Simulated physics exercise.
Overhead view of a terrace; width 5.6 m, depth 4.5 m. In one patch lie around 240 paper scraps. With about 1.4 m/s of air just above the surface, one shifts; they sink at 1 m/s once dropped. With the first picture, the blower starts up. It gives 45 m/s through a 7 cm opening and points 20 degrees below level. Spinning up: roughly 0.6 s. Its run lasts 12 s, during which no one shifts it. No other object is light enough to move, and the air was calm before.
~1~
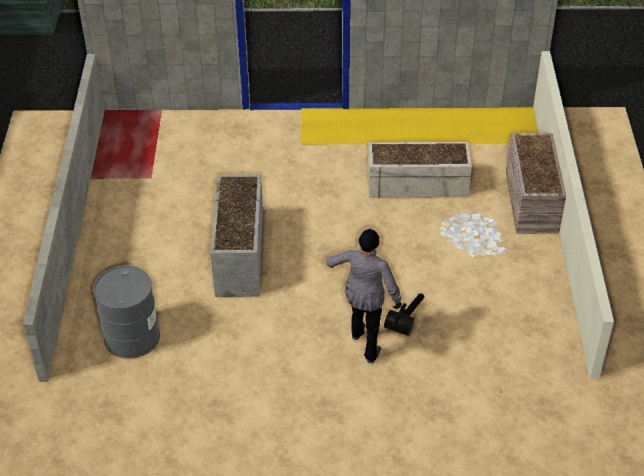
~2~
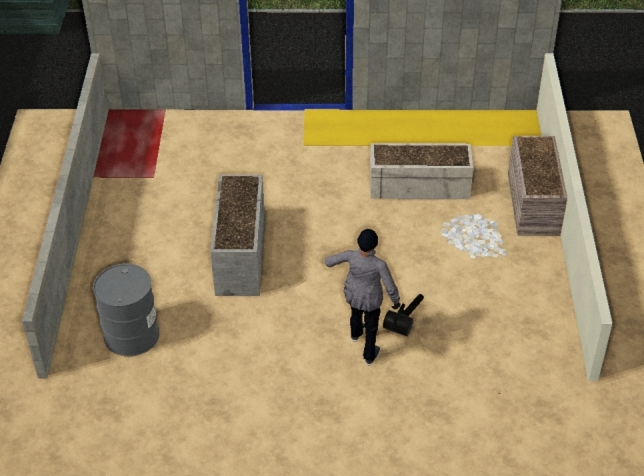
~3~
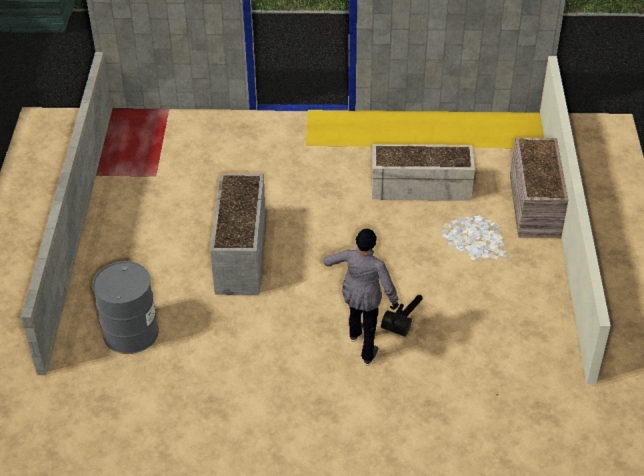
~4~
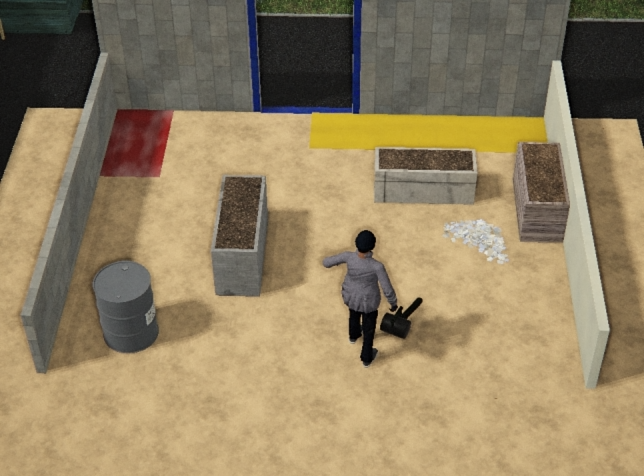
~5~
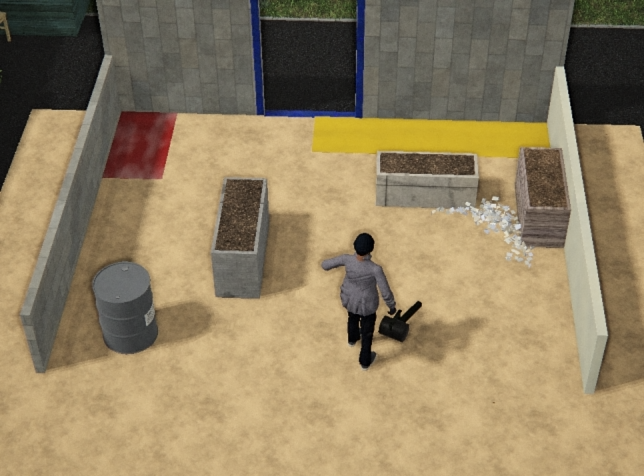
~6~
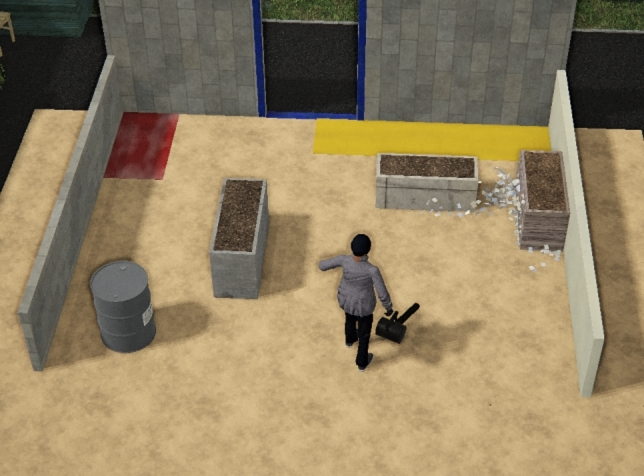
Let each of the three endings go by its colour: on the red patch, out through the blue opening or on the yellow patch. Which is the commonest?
The colour with the most is yellow.
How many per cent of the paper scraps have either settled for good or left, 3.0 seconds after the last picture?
I would put it at around 15 %.
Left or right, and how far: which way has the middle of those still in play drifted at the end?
Rightward, by about 0.6 m.
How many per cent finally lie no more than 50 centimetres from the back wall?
About 60 per cent.
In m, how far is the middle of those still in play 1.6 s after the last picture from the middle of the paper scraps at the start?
I'd put it at close to 2.2 m.
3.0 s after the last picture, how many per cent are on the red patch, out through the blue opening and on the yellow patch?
I'd put it at roughly 0 percent on red, 0 percent on blue and 60 percent on yellow.
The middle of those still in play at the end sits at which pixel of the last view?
(519, 140).
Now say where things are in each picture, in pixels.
In the first frame, the middle of the paper scraps is near (476, 235), none has stirred yet and the mouth of the blower is at (421, 296).
In the second frame, the middle of the paper scraps is near (475, 235), none has stirred yet, the red patch is centred on (131, 143), the yellow patch is centred on (422, 128) and the blue opening is centred on (299, 110).
In the third frame, the middle of the paper scraps is near (475, 236), none has stirred yet, the top of a planter is at (541, 168) and the top of a planter is at (423, 157).
In the fourth frame, the middle of the paper scraps is near (481, 237), the farthest in sight from the blower is at (483, 222) and about 30 % have left their places.
In the fifth frame, the middle of the paper scraps is near (497, 221), the farthest in sight from the blower is at (496, 199) and all have left their places.
In the sixth frame, the middle of the paper scraps is near (516, 203), the farthest in sight from the blower is at (510, 181) and all have left their places.
Then, 1.6 s after the last picture the count stands so, 0 % are on the red patch, 71 % on the yellow patch and 0 % out through the blue opening; the middle of those still in play is near (525, 134).
Then, 3.0 s after the last picture the count stands so, 0 % are on the red patch, 65 % on the yellow patch and 0 % out through the blue opening; the middle of those still in play is near (527, 141).
Then, 5.8 s after the last picture the count stands so, 0 % are on the red patch, 63 % on the yellow patch and 0 % out through the blue opening; the middle of those still in play is near (517, 132).
Then, 11.1 s after the last picture, at the end, 0 % are on the red patch, 57 % on the yellow patch and 2 % out through the blue opening; the middle of those still in play is near (519, 140).
